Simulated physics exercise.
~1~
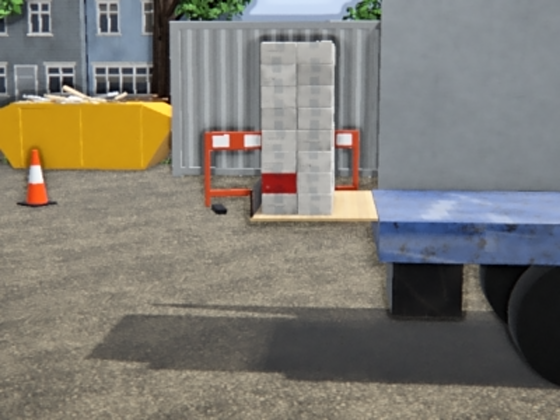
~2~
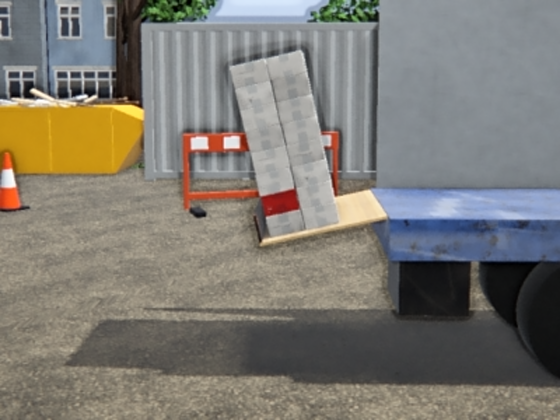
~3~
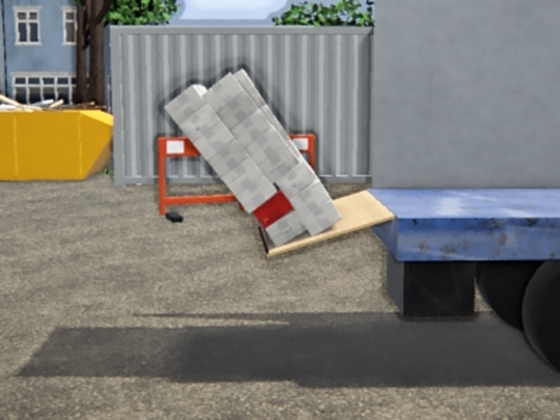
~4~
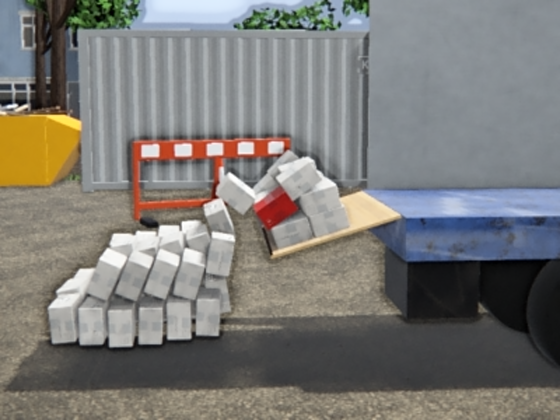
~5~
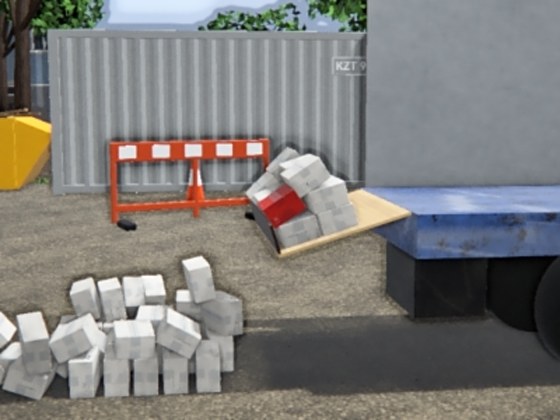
A tall stack of pale boxes with one red one toppled off a lorry's tail lift as the platform tilted down, most spilling into a heap on the ground, while the red box and a few others stayed piled against the platform's lower edge.
